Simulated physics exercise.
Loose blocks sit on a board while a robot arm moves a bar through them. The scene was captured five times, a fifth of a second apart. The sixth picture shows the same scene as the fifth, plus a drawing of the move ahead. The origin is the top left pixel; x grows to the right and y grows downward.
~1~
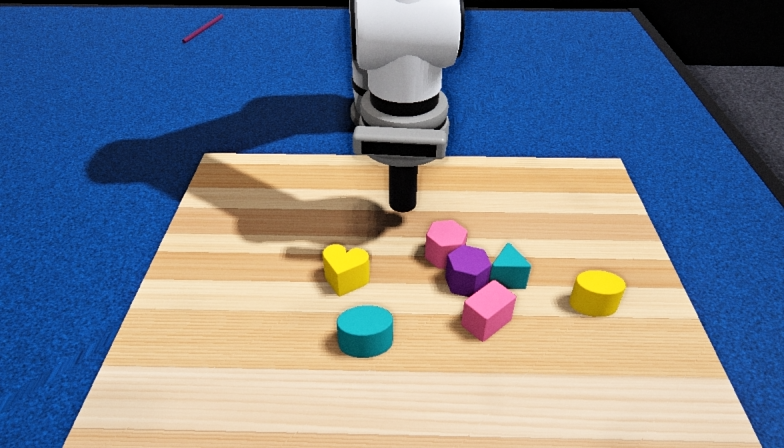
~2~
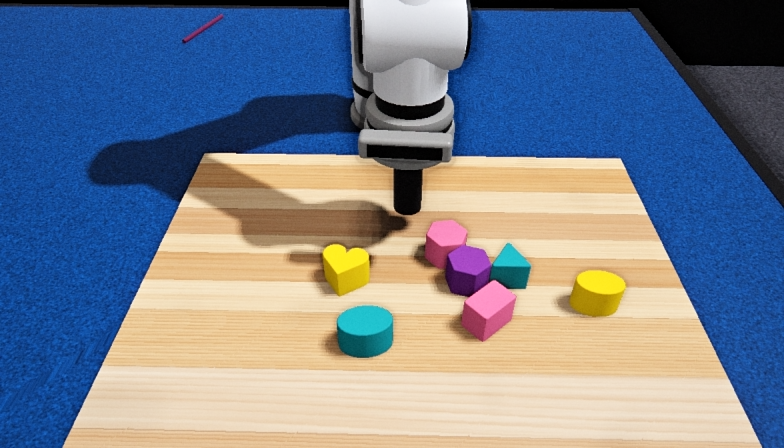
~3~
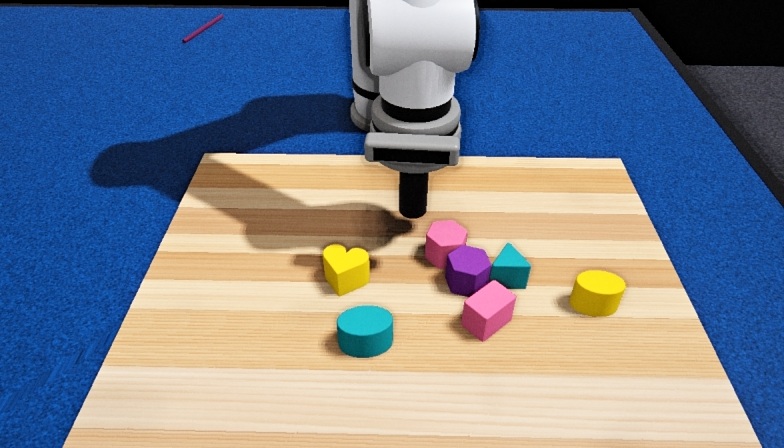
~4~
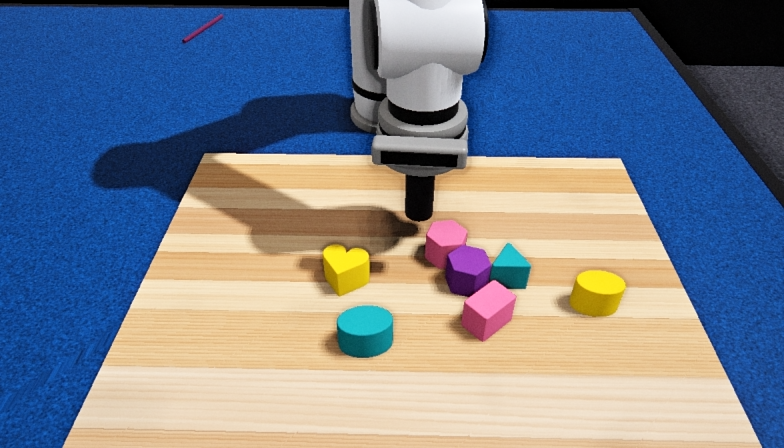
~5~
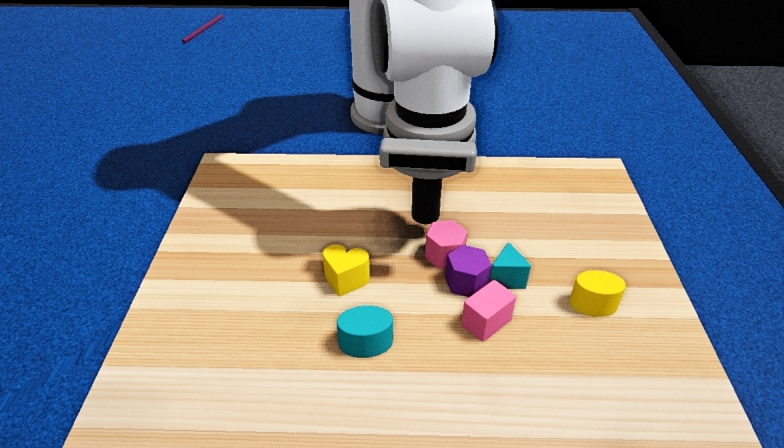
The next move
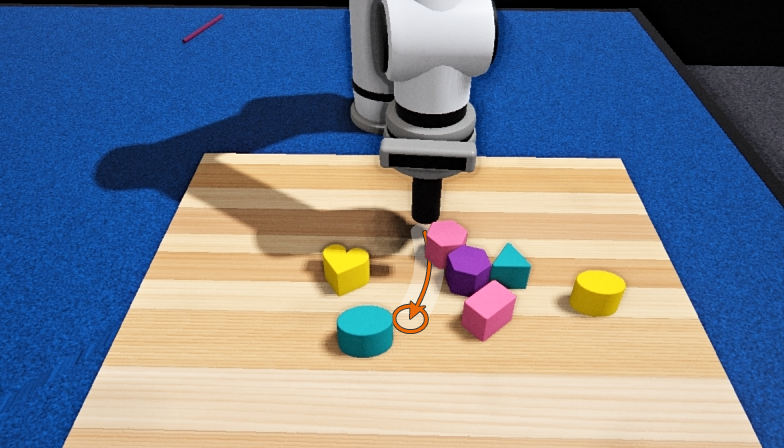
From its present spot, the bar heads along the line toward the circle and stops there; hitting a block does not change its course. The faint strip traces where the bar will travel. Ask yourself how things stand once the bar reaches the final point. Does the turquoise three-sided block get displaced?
Final answer: Yes.
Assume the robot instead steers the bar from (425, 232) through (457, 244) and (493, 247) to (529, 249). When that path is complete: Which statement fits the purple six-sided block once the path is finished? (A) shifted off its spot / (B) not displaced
A: Shifted off its spot.
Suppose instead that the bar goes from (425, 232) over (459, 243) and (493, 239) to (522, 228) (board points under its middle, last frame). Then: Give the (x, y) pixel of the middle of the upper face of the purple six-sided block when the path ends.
That would be at about pixel (481, 274).
The drawn path runs from (425, 232) through (429, 259) and (425, 288) to (410, 319).
What follows on the original path. One third of the way, bar (430, 242); pink six-sided block (459, 251), turned 30° anticlockwise; purple six-sided block (488, 273); pink oblong (496, 303), turned 20° clockwise; turquoise three-sided block (517, 259), turned 35° anticlockwise.
Two thirds of the way, bar (426, 272); pink six-sided block (462, 273), turned 75° anticlockwise; purple six-sided block (505, 283), turned 20° anticlockwise; pink oblong (505, 311), turned 45° clockwise; turquoise three-sided block (521, 260), turned 60° anticlockwise.
At the end, bar (411, 302); pink six-sided block (462, 273), turned 75° anticlockwise; purple six-sided block (506, 283), turned 20° anticlockwise; pink oblong (505, 311), turned 45° clockwise; turquoise three-sided block (521, 260), turned 60° anticlockwise.
